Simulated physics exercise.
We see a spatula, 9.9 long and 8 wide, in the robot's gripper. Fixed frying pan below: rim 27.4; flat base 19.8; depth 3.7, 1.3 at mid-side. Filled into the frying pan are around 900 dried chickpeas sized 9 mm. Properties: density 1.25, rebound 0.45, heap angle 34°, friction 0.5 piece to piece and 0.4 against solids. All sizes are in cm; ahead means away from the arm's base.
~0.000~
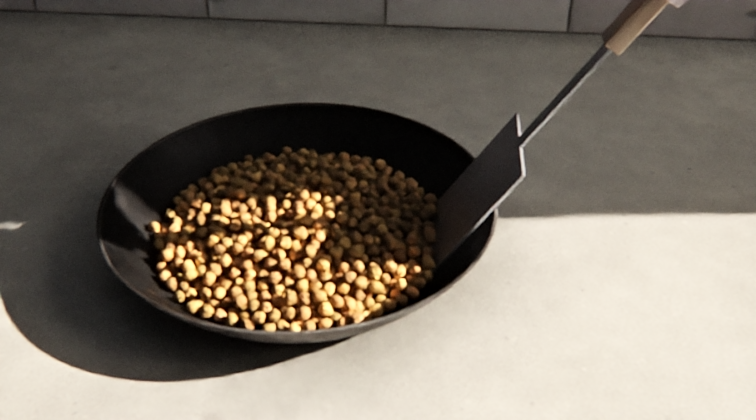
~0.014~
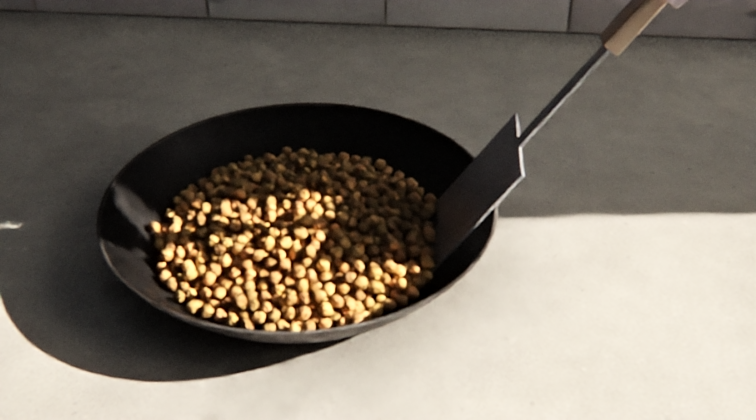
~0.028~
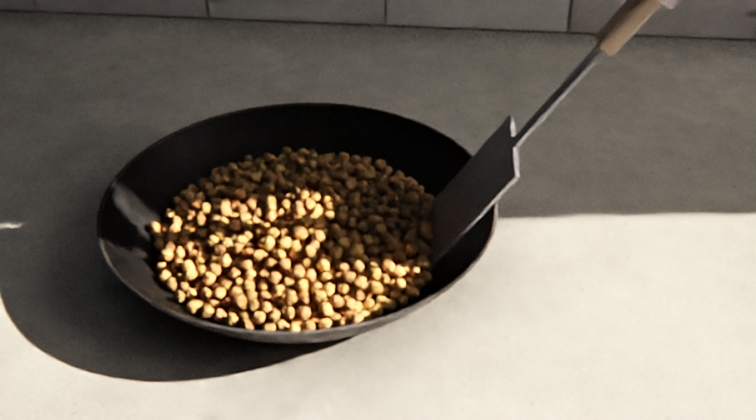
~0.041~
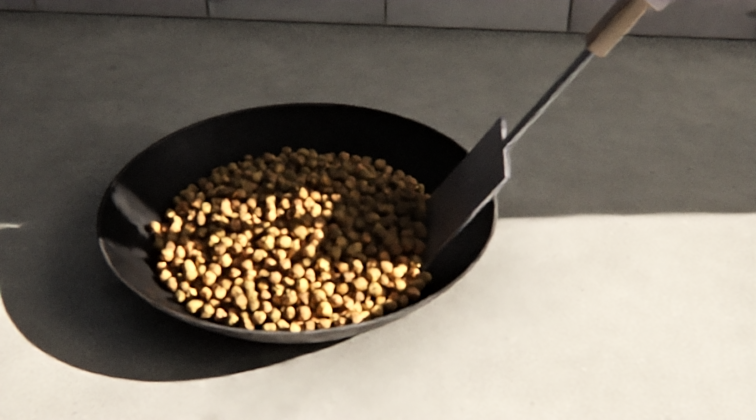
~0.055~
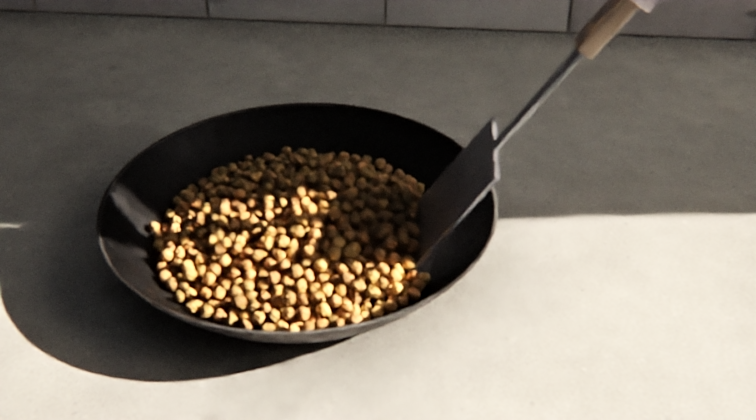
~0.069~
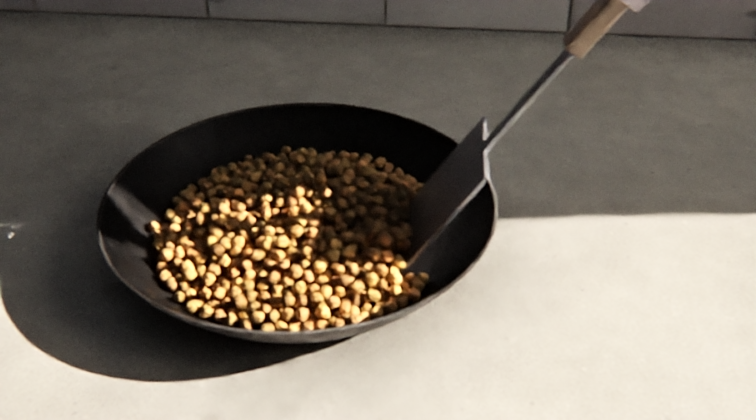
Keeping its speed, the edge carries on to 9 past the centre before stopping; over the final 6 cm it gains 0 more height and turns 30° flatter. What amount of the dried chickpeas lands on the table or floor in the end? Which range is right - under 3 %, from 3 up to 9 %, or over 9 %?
Right range: From 3 up to 9 %.
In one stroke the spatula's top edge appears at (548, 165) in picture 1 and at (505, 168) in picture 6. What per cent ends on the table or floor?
Roughly 5 percent ends up there.
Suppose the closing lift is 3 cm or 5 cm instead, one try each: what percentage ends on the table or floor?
Close to 0 and 5 percent respectively.
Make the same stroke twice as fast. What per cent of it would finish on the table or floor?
Then about 5 per cent.
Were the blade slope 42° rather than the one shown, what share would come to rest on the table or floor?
Estimate for that slope: Some 5 per cent.
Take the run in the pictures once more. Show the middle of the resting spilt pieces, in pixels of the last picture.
My best guess is near (81, 219).
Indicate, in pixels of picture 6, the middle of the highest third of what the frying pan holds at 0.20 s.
Around (280, 213).
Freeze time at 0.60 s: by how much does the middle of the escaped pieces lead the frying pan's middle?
I'd put it at some 16 centimetres.
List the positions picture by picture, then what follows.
The first picture shows the spatula top edge at (521, 142), sloping 57°; upper third of the load around (311, 220), from x 155 to 430, top at y 150; 900 in the frying pan.
The second picture shows the spatula top edge at (520, 143), sloping 57°; upper third of the load around (311, 220), from x 155 to 430, top at y 150.
The third picture shows the spatula top edge at (515, 143), sloping 57°; upper third of the load around (312, 219), from x 155 to 430, top at y 150.
The fourth picture shows the spatula top edge at (506, 145), sloping 57°; upper third of the load around (312, 219), from x 155 to 430, top at y 150.
The fifth picture shows the spatula top edge at (496, 146), sloping 57°; upper third of the load around (317, 216), from x 155 to 425, top at y 150.
The sixth picture shows the spatula top edge at (486, 146), sloping 57°; upper third of the load around (313, 215), from x 155 to 425, top at y 150; 900 in the frying pan.
After 0.20 s, sloping 57°, highest piece 4 above the table; 900 in the frying pan.
After 0.34 s, sloping 47°, highest piece 5 above the table; 900 in the frying pan.
After 0.60 s, sloping 27°, highest piece 5 above the table; 860 in the frying pan, 39 on the table or floor, 1 on the blade or in flight.
After 1.65 s, sloping 27°, highest piece 5 above the table; 859 in the frying pan, 41 on the table or floor.
In the end, 859 in the frying pan, 41 on the table or floor. That is 5 % on the table or floor.
